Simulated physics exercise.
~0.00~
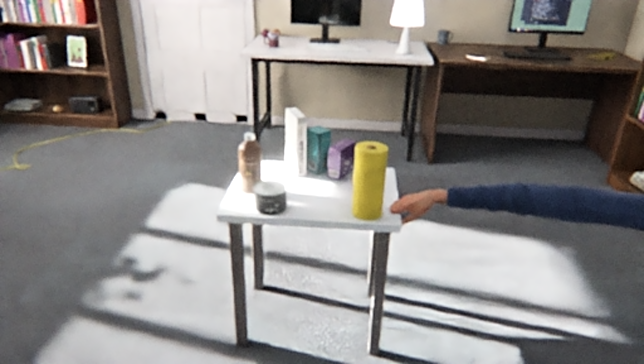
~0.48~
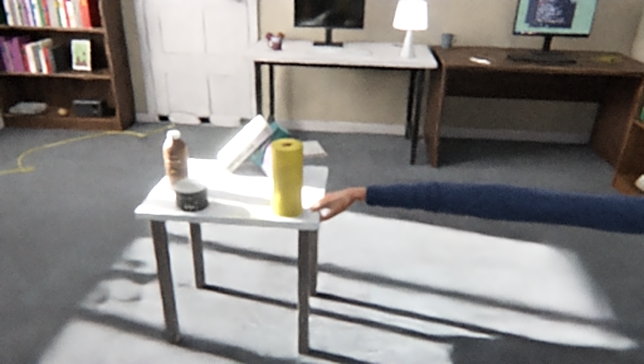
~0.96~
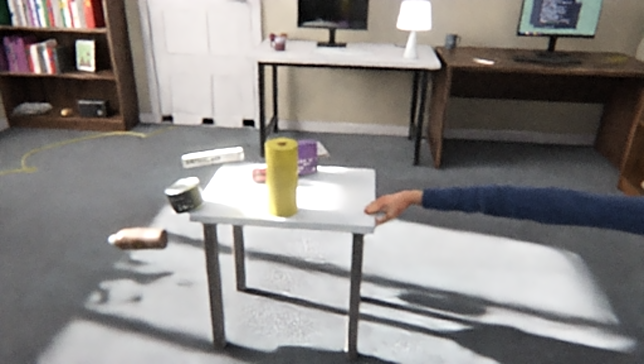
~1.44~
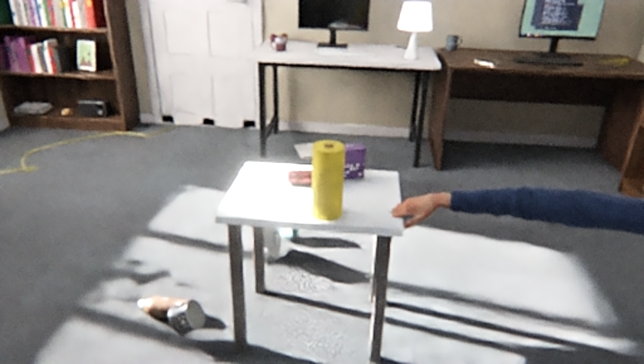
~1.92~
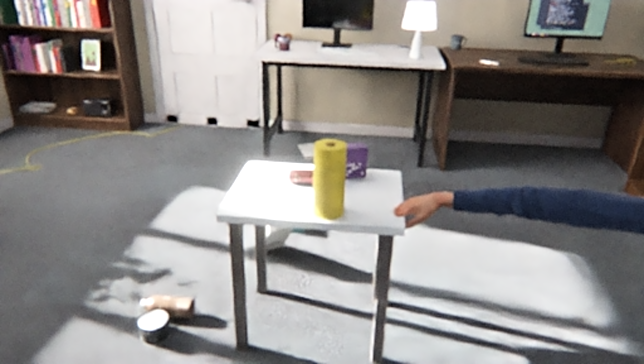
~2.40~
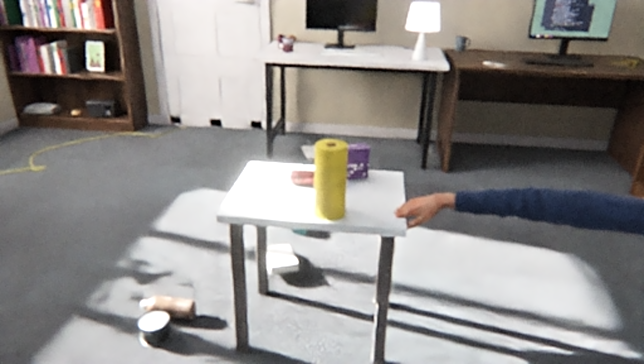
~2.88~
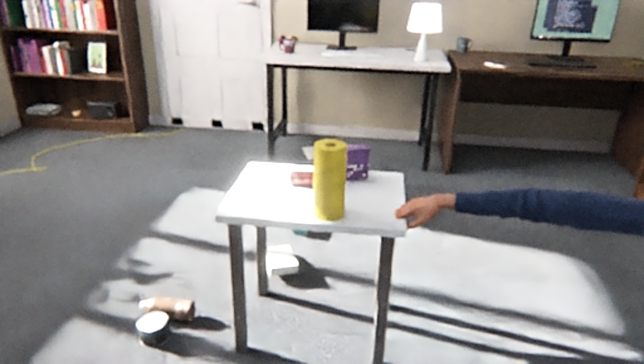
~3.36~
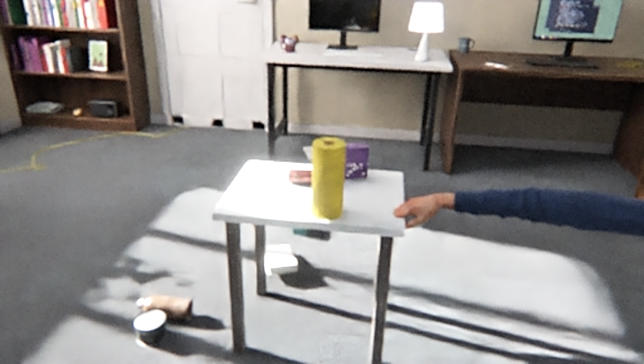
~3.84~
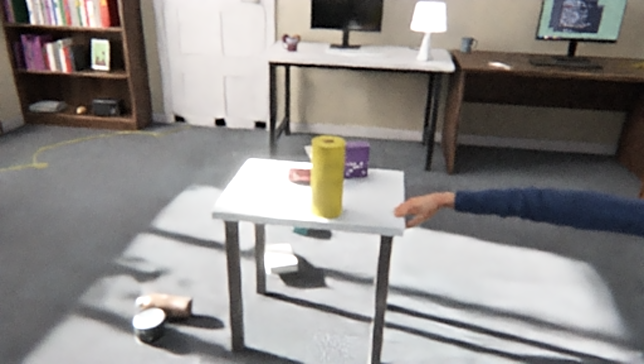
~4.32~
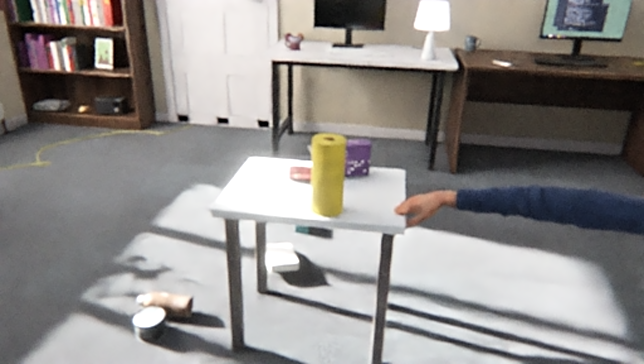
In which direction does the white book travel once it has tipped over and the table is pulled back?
It moves down, dropping from the tabletop to the carpet, where it comes to rest and is visible between the table legs.
